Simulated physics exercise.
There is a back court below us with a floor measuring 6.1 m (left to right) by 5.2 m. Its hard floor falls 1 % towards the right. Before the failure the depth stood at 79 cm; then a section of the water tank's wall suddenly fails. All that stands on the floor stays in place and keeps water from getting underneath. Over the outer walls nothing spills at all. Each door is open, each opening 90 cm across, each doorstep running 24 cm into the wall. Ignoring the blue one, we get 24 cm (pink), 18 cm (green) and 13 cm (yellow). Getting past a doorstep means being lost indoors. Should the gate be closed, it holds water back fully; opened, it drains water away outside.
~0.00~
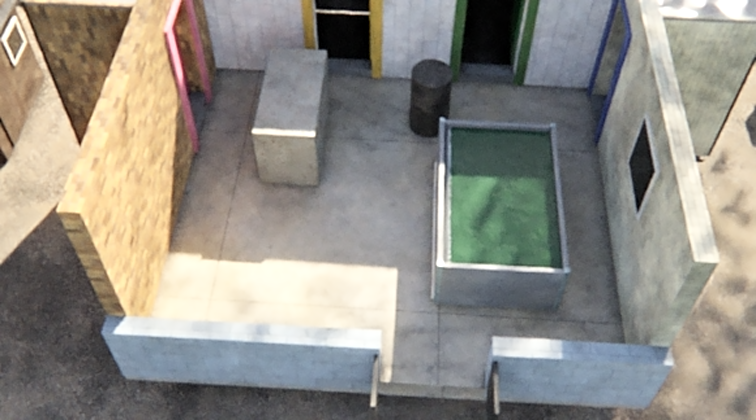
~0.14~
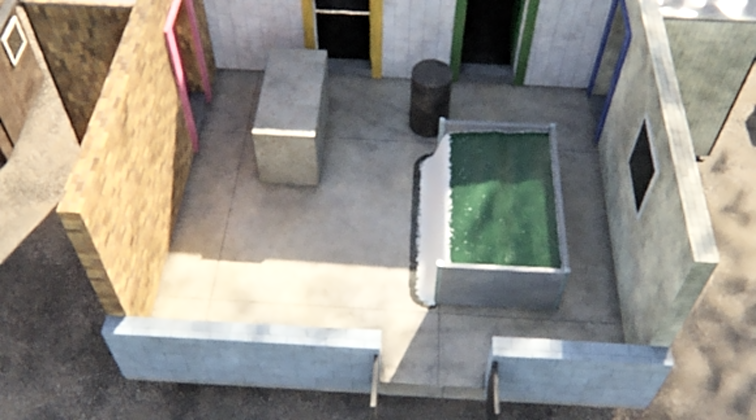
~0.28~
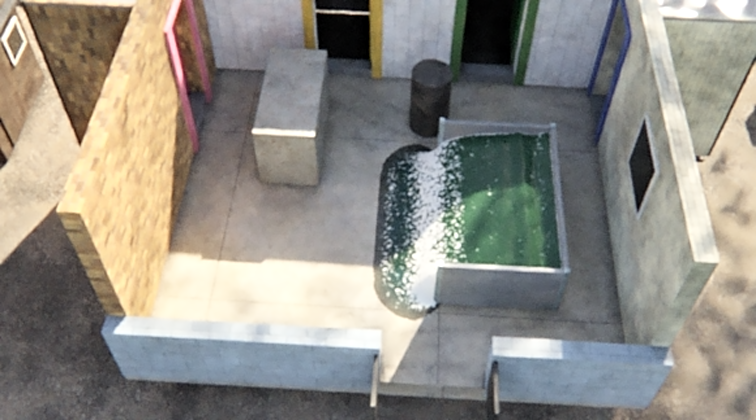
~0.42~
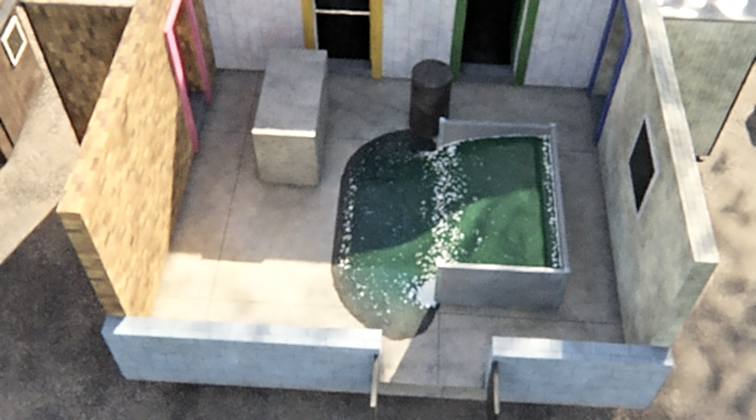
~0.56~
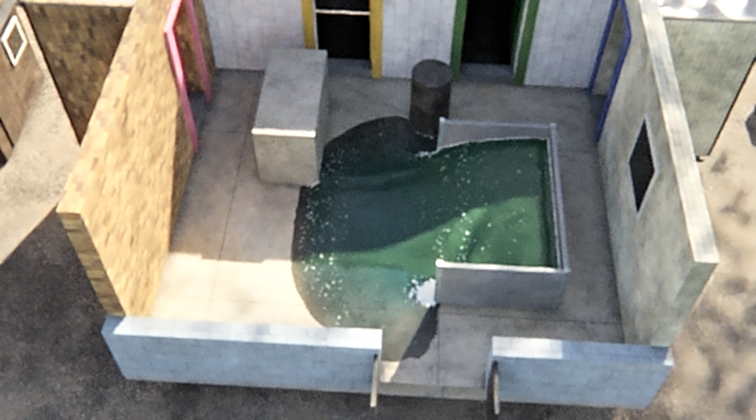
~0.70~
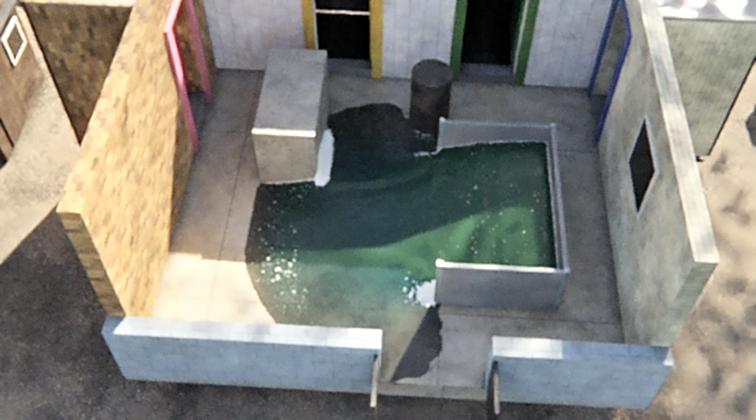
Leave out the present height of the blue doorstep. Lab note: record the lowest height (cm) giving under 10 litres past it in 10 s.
Lowest height: 15 cm.
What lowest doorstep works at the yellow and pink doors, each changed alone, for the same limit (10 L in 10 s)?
About 27 cm at yellow and about 13.0 cm at pink.
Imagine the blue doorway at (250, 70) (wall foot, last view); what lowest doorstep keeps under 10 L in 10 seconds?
Something near 20 cm.
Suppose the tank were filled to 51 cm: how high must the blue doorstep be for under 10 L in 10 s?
You'd need a step of close to 8.0 cm.
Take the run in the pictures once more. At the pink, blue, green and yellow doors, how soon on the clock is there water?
Arrives: Pink 1.6 s / blue 3.4 s / green 2.4 s / yellow 1.2 s.
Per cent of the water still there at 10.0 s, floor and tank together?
Around 82 in a hundred parts remain.
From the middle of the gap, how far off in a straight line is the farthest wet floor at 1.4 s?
Near 4.2 metres, give or take.
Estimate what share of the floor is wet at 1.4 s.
Roughly 50 percent of the floor.
After 1.4 s water covers 50 % of the floor, deepest (46 cm) near (177, 223); it has not reached the blue door.
After 3.0 s water covers 70 % of the floor, deepest (32 cm) near (144, 349); it has not reached the blue door.
After 10.0 s water covers 95 % of the floor, deepest (16 cm) near (589, 376); 12 cm at the blue door, 158 litres in over its 6 cm doorstep.
At the blue door as built, the water arrived by 3.5 s and peaked near 18 cm at 7.2 s.
Run again over the same 10 s with other heights there, 26 litres in over 12.5 cm, 4 litres over 17 cm. The limit of 10 litres is kept from about 15 cm up.
